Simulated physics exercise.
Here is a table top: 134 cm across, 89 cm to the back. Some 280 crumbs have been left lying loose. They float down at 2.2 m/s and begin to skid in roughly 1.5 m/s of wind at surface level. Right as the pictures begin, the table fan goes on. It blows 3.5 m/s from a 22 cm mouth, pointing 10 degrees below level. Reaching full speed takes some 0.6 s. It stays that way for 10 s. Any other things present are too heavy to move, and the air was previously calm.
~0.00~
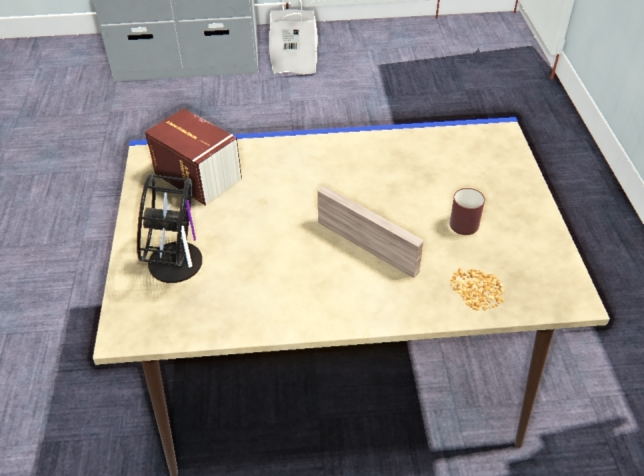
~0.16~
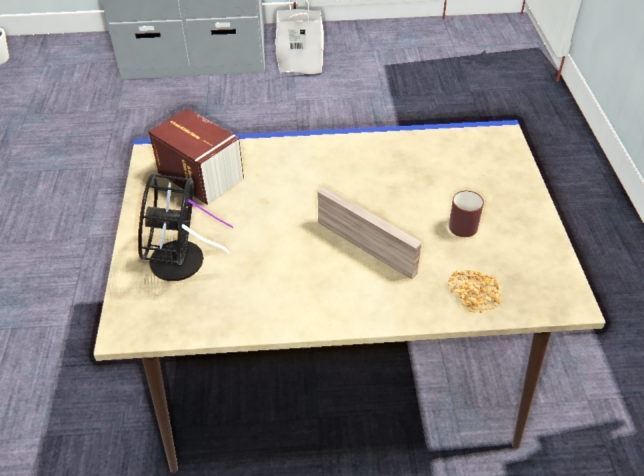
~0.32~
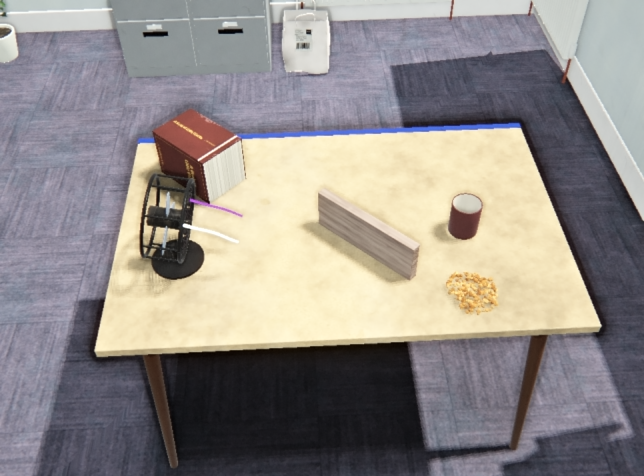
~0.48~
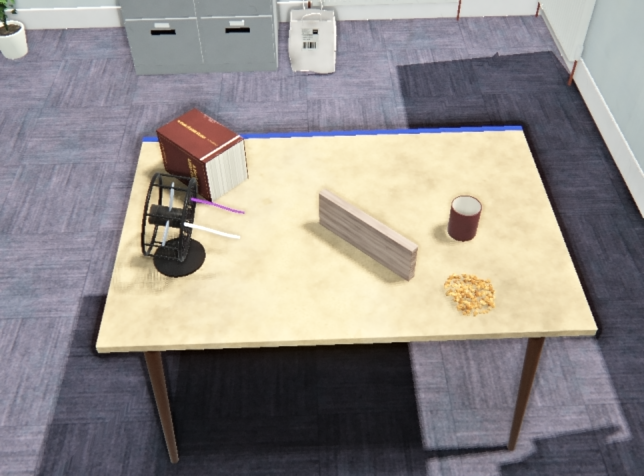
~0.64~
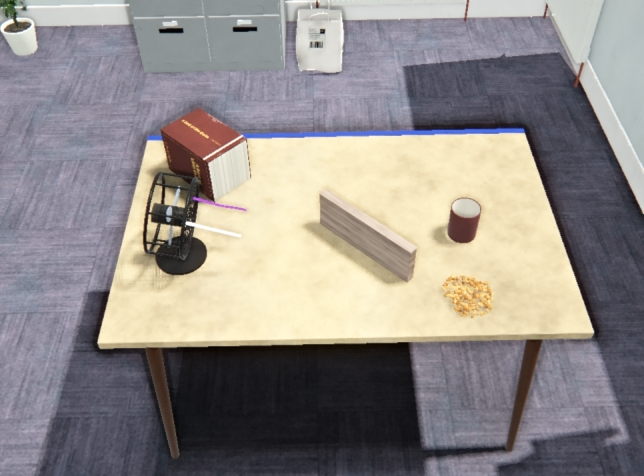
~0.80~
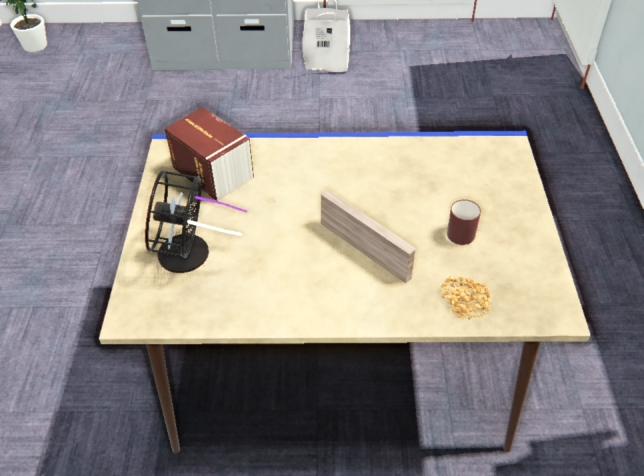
The footage shows a table holding a small black fan, a thick red book, an upright board, a mug and a pile of crumbs; the fan's streamers lift and flutter rightward, while the crumbs stay still as the view shifts slightly.
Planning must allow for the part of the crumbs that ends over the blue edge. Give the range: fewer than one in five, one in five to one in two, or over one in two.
That share stays beneath one fifth.
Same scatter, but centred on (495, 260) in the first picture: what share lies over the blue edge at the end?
0 %.
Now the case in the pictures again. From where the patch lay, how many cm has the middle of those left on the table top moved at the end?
Distance: Approx. 0 cm.
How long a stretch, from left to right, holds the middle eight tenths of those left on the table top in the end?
About 10 cm.
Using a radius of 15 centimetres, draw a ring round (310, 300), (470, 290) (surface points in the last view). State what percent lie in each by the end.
Estimates in listed order: 0 %; 70 %.
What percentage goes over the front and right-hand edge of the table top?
Roughly 30 per cent at the front edge and 0 per cent at the right-hand edge.
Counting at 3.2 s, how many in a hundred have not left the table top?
Share at that time: Some 100 %.
After 2.0 s the count stands so, 0 % are over the blue edge; the middle of those still in play is near (464, 297).
After 3.2 s the count stands so, 0 % are over the blue edge; the middle of those still in play is near (469, 301).
After 5.5 s the count stands so, 0 % are over the blue edge; the middle of those still in play is near (468, 297).
After 10.0 s, at the end, 0 % are over the blue edge; the middle of those still in play is near (473, 298).
